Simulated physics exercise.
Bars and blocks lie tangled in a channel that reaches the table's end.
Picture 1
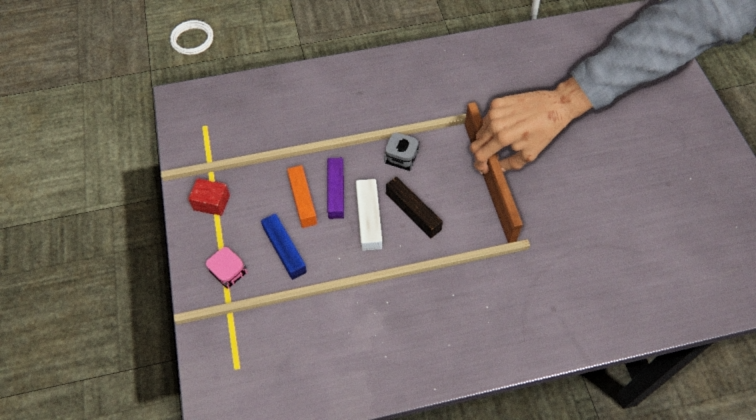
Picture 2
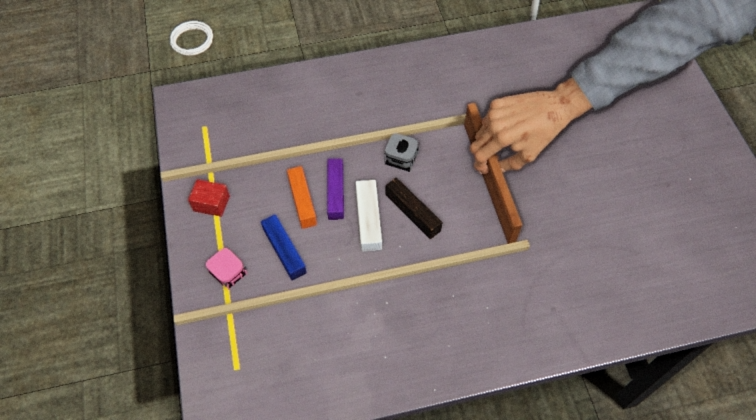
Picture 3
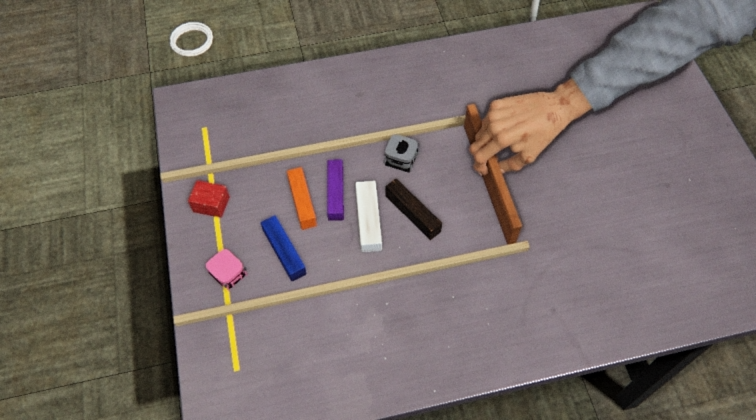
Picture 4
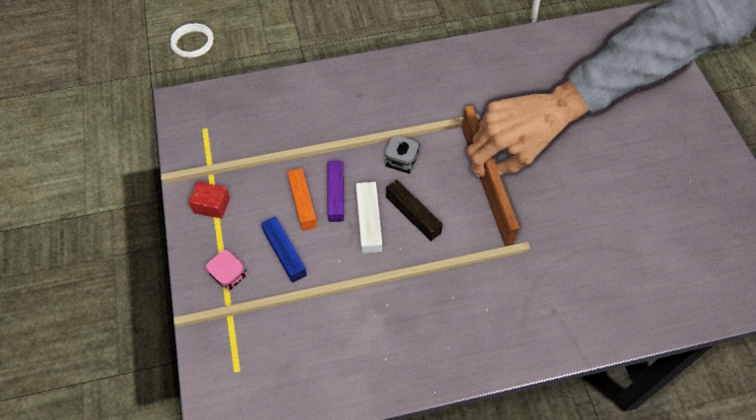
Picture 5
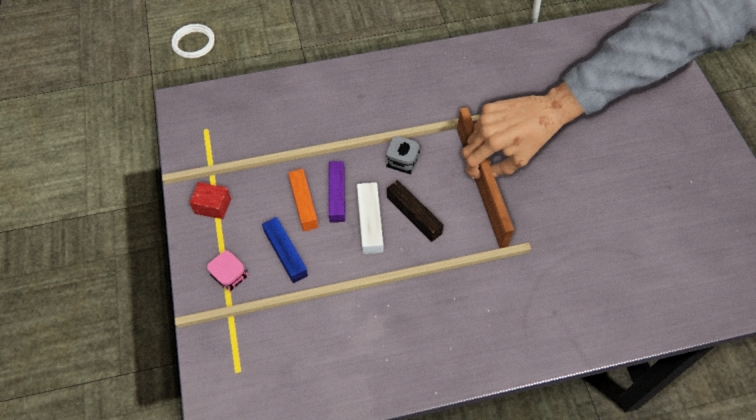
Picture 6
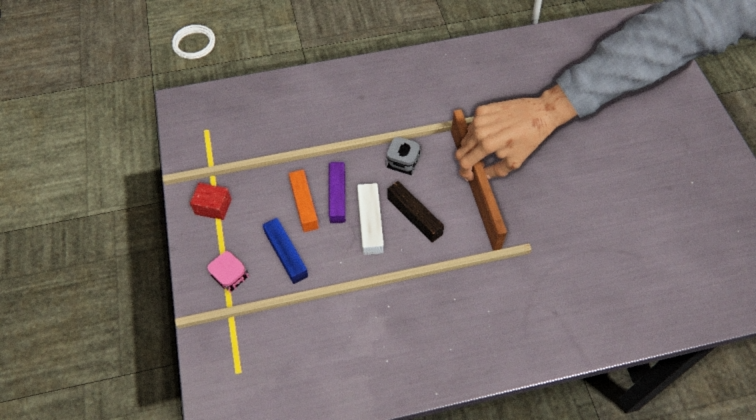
A hand slid a reddish-brown board slightly left between two pale rails, while the scattered colored bars and blocks, including the red and pink ones on the yellow line, stayed practically still.
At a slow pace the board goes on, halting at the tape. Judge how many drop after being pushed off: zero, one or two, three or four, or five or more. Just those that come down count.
Number dropping: Three or four.
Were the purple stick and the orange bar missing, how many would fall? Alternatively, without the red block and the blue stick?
The count is 1 in the first case and 1 in the second.
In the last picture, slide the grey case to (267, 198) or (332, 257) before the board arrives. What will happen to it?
In that order: Slips off, then stays aboard.
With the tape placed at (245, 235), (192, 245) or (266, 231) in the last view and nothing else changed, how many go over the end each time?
So, one try after another, the floor gets 1, then 6, then 0.
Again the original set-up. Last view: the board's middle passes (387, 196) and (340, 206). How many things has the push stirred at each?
At the first spot 3, then 6.
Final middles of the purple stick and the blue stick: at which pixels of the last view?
Listed in order, first is (173, 221) and the other is (179, 283).
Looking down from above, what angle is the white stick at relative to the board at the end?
I'd estimate about 0 degrees.
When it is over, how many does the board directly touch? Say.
That makes 2.
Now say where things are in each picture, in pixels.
Red block (210, 197); pink case (227, 268); blue stick (284, 246); board (491, 171); tape (219, 236), in the first frame.
Pink case (226, 269); black bar (413, 208), in the second frame.
Blue stick (283, 248); orange bar (302, 198), in the third frame.
Red block (210, 200); board (488, 174), in the fourth frame.
Pink case (228, 272); purple stick (337, 191), in the fifth frame.
Red block (211, 202); pink case (228, 272); blue stick (285, 250); board (477, 178); tape (221, 240), in the sixth frame.
A little later, none off yet; red block at rest near (211, 202); pink case at rest near (228, 272); blue stick at rest near (285, 250).
Next, none off yet; red block at rest near (210, 202); pink case at rest near (227, 273); blue stick shifted a little near (253, 267).
When it is over, the number that fall off is three or four; down, orange bar, pink case and red block.
